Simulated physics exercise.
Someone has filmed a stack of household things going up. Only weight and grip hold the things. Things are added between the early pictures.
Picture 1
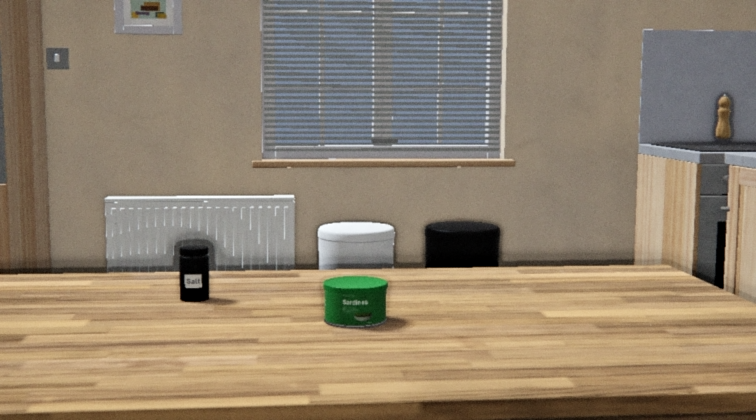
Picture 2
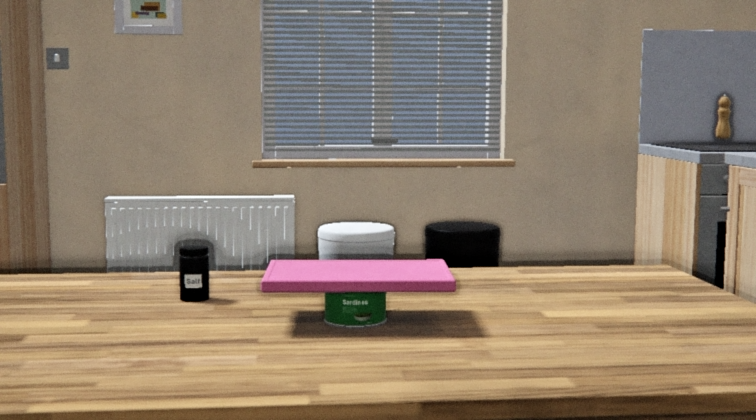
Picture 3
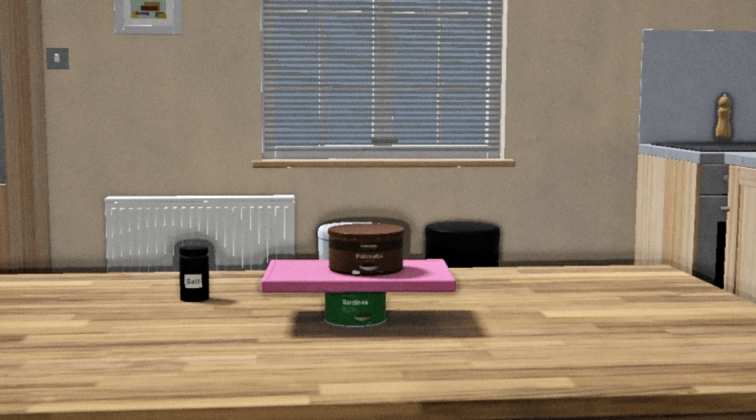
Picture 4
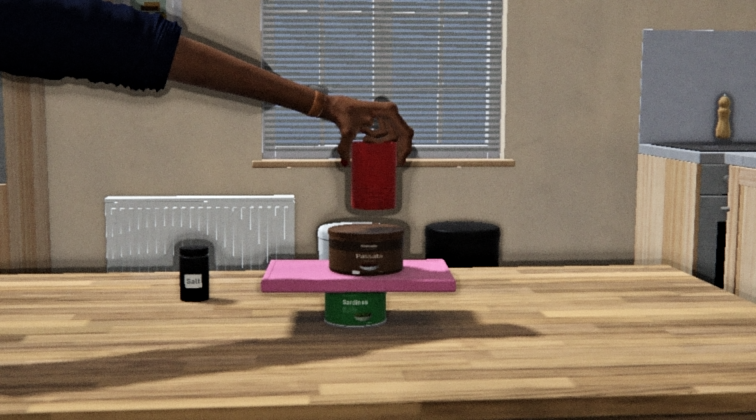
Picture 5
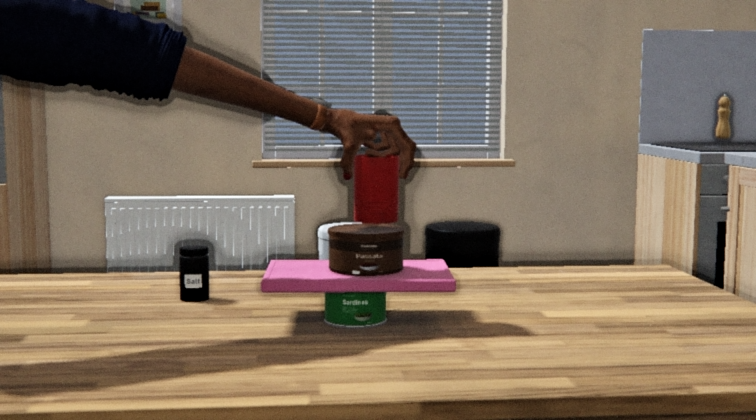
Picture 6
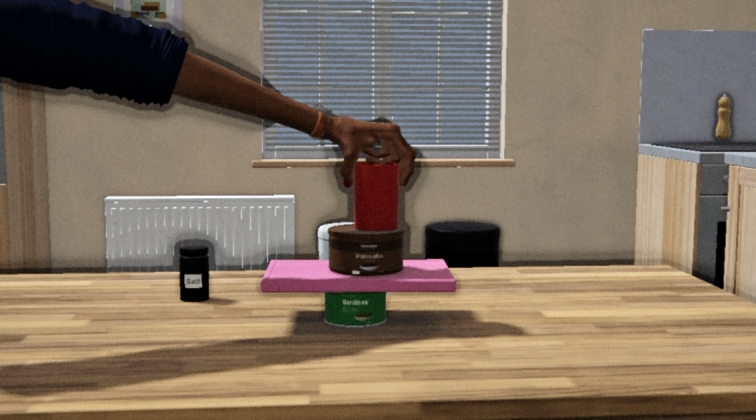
The video shows a green tub beside a black jar on a wooden table as a pink tray and then a brown tub appear stacked on it, before a hand lowers a red cup onto the brown tub.
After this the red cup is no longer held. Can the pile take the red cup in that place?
The pile keeps its balance.
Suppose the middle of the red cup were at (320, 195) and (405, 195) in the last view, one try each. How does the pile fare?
First try: It loses its balance; second try: It loses its balance.
Then, 0.30 s on from there, no change.
Then, 0.70 s on from there, red cup resting near (376, 197).
In the end, all 5 unmoved. At the end, from the last picture's camera, red cup near (376, 197). The pile stays up.
